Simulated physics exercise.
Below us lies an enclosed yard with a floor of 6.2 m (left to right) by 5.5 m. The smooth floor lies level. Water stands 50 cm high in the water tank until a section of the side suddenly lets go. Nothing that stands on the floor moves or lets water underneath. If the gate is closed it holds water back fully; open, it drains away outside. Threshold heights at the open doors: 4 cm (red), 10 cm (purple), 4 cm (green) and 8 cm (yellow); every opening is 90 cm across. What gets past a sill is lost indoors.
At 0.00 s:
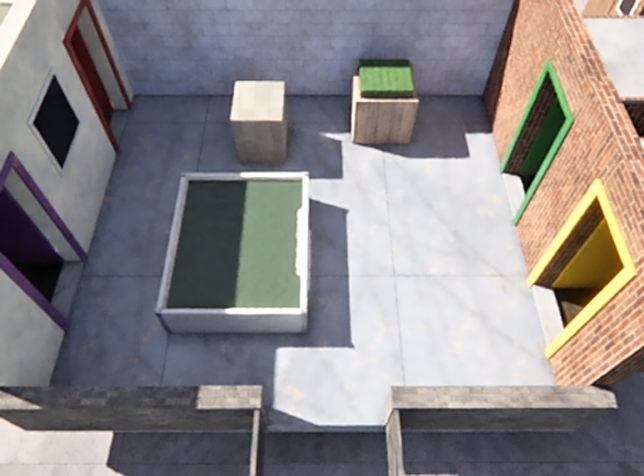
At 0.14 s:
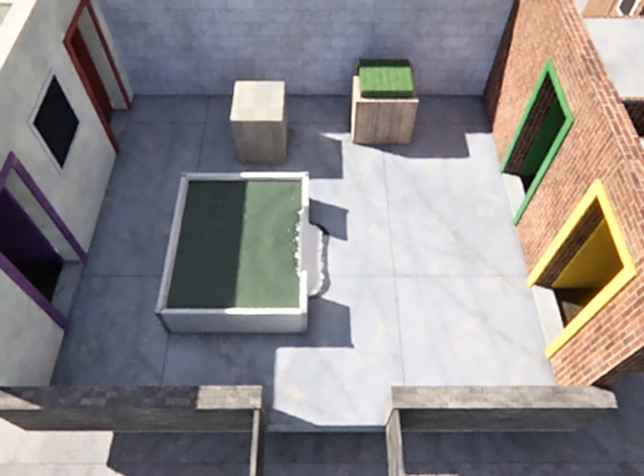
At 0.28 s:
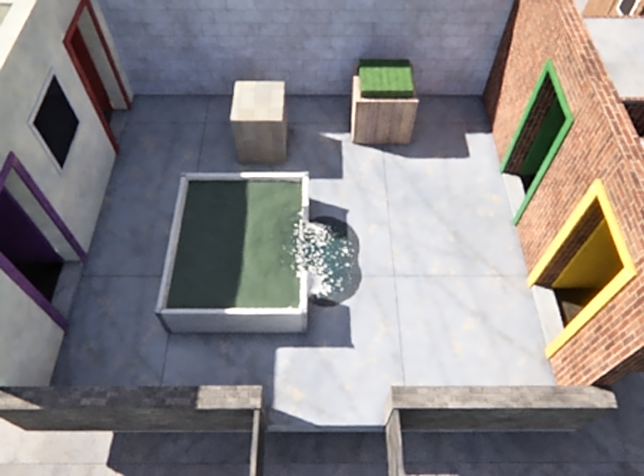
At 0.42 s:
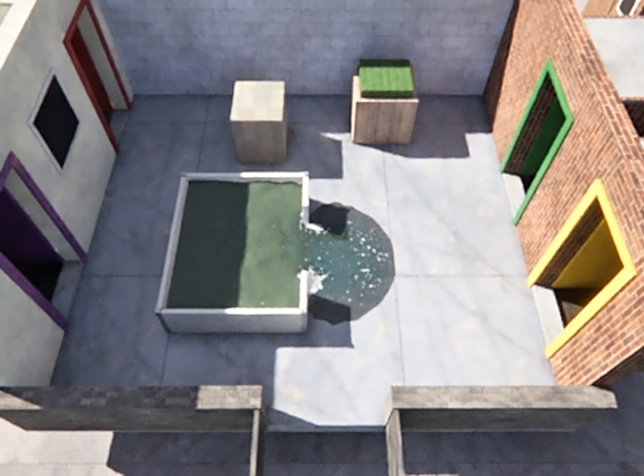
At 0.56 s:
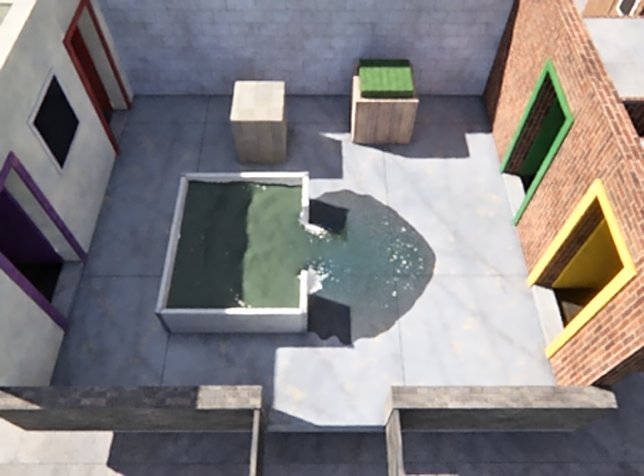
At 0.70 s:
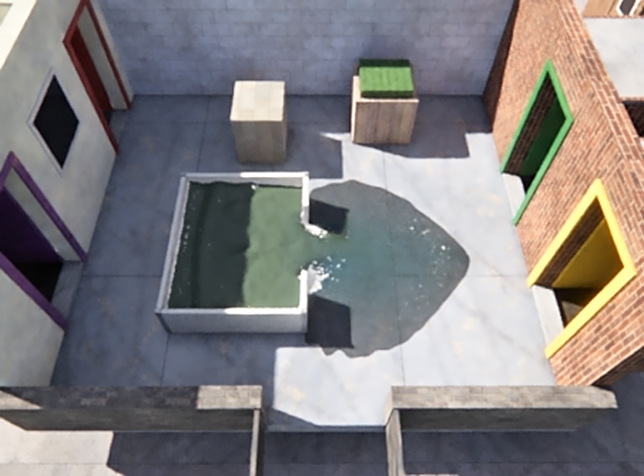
The footage shows a walled yard with coloured doorways and a rectangular tank of dark green water, at first still. Water bursts through the tank's right side and spreads rightward across the grey floor in a widening, rounded pool.
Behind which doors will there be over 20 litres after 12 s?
Within that time: At the red door it stays under the limit; at the purple door it does not reach the limit; at the green door it goes over the limit; at the yellow door it goes over the limit.
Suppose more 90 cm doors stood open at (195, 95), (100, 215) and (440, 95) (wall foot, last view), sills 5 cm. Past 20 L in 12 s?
In that order: Not over, under, above.
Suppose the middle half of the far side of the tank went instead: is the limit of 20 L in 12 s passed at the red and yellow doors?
Then: Red above, yellow under.
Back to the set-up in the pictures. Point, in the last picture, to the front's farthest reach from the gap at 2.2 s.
At about (484, 127).
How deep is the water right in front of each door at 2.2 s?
Depths in cm: Red 0, purple 0, green 15, yellow 18.
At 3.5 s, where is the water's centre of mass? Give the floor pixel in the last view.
Near (349, 255).
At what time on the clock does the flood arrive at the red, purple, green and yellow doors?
Arrival: Red 7.5 s, purple 8.5 s, green 1.4 s, yellow 1.3 s.
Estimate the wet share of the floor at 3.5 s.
Near 40 per cent is wet.
After 1.4 s water covers 30 % of the floor and is deepest (28 cm) near (315, 263); red door not reached, purple door not reached, green door 5 cm at the sill, 0 L in, yellow door 10 cm at the sill, 1 L in.
After 2.2 s water covers 35 % of the floor and is deepest (27 cm) near (548, 389); red door not reached, purple door not reached, green door 15 cm at the sill, 34 L in, yellow door 18 cm at the sill, 30 L in.
After 3.5 s water covers 40 % of the floor and is deepest (18 cm) near (477, 98); red door not reached, purple door not reached, green door 12 cm at the sill, 93 L in, yellow door 15 cm at the sill, 75 L in.
After 7.0 s water covers 65 % of the floor and is deepest (13 cm) near (458, 105); red door not reached, purple door not reached, green door 8 cm at the sill, 152 L in, yellow door 9 cm at the sill, 105 L in.
After 12.0 s water covers 95 % of the floor and is deepest (8 cm) near (488, 142); red door 4 cm at the sill, 1 L in, purple door 3 cm at the sill, 0 L in, green door 7 cm at the sill, 186 L in, yellow door 6 cm at the sill, 107 L in.
